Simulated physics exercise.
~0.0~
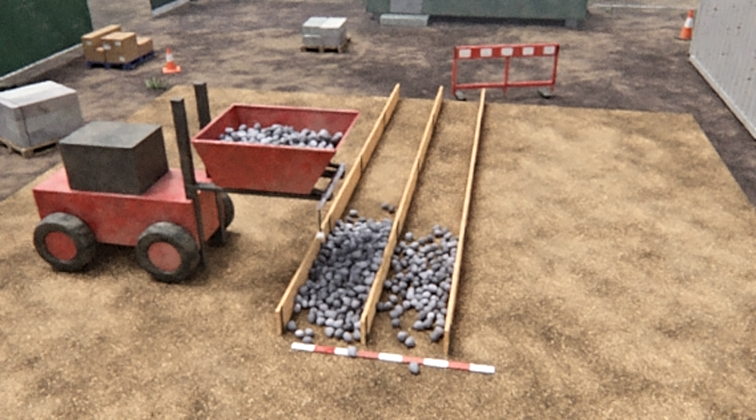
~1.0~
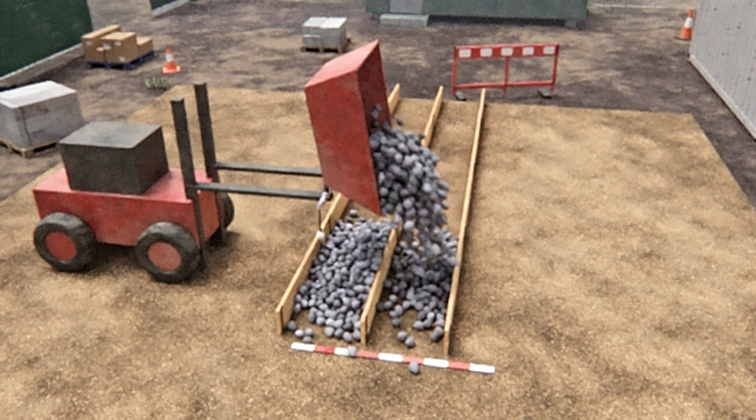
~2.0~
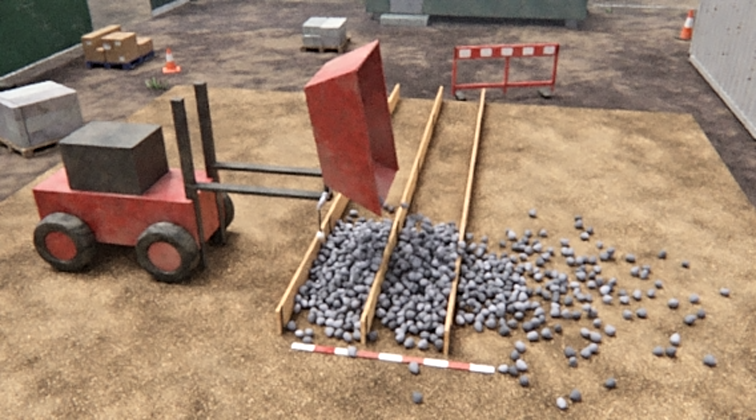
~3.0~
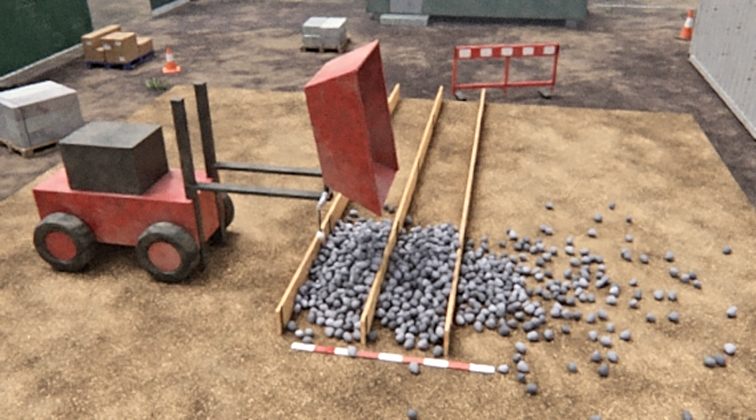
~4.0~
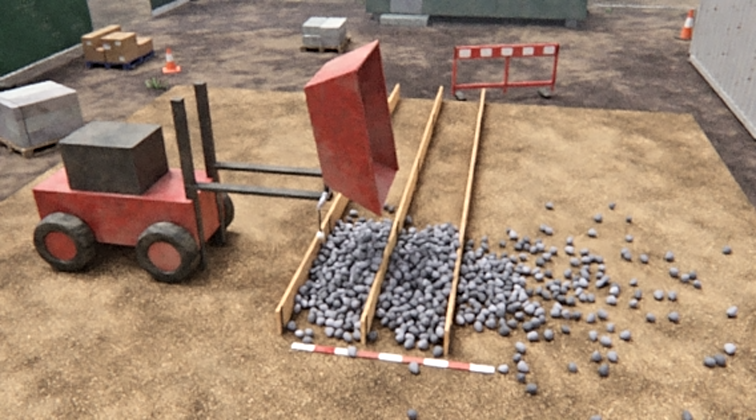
In the video, a red fork truck holding a skip of grey stones above plank-divided bays tips it steeply to the right, pouring the load onto stones already there; many spill past the last board and scatter across the dirt before settling, and the emptied skip stays tilted.
